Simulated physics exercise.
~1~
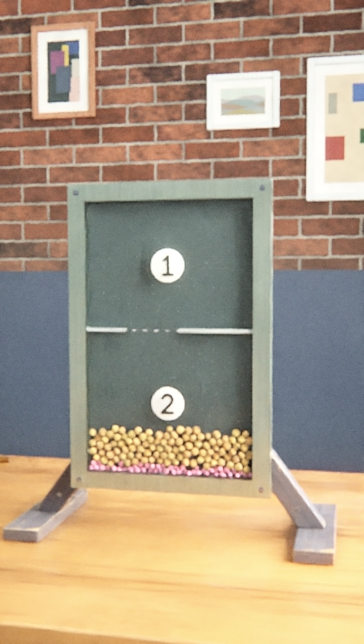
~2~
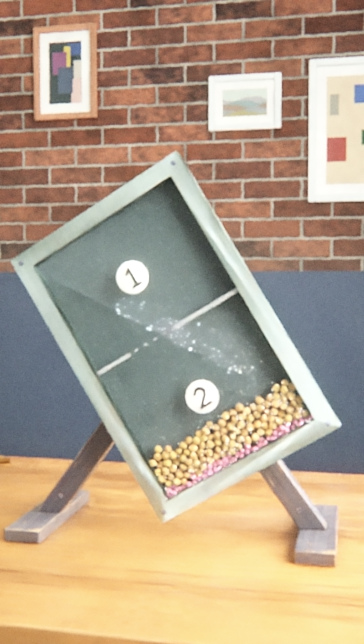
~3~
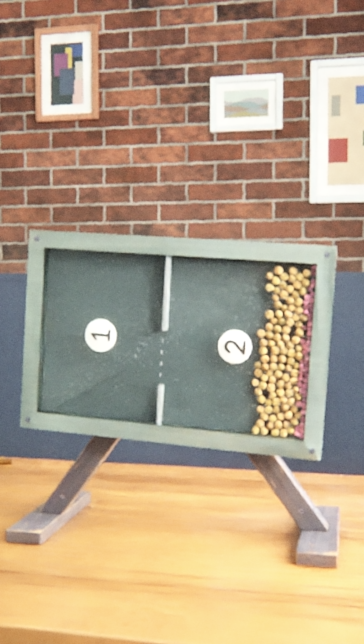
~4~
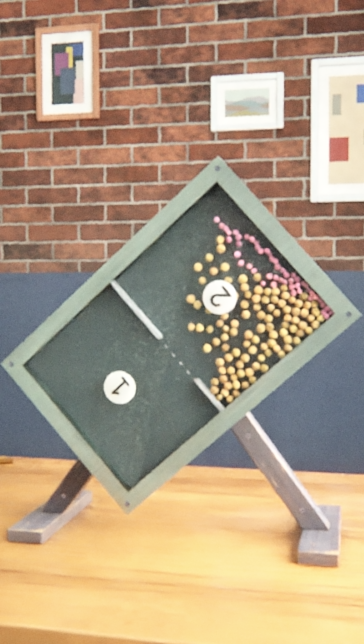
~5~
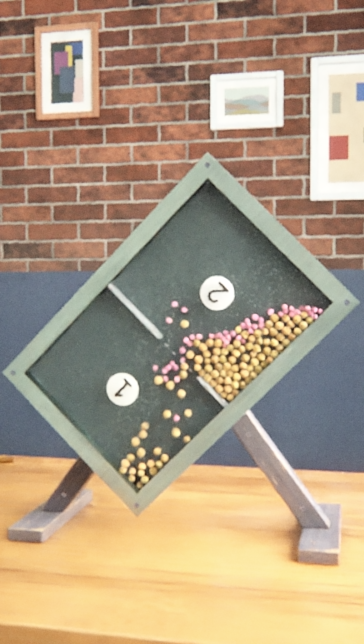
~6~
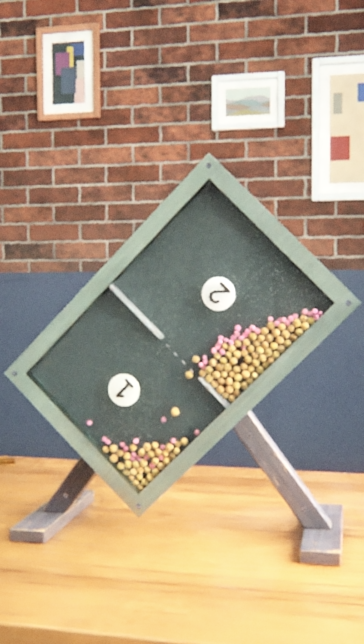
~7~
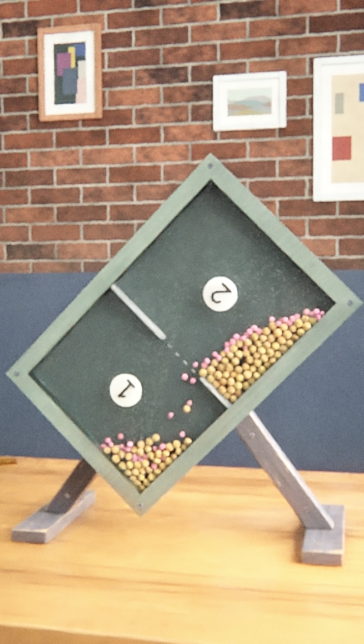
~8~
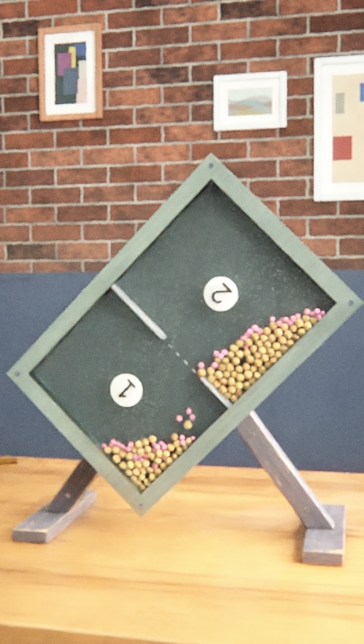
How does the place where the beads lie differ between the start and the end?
At the start the beads all lie along the bottom of the upright case, in the chamber marked two. At the end they lie in two separate piles, one in each chamber of the tilted case, a little higher and further right overall.
Framed case of gold and pink beads turning anticlockwise on a stand, beads spilling through the divider's gap and settling in both chambers.
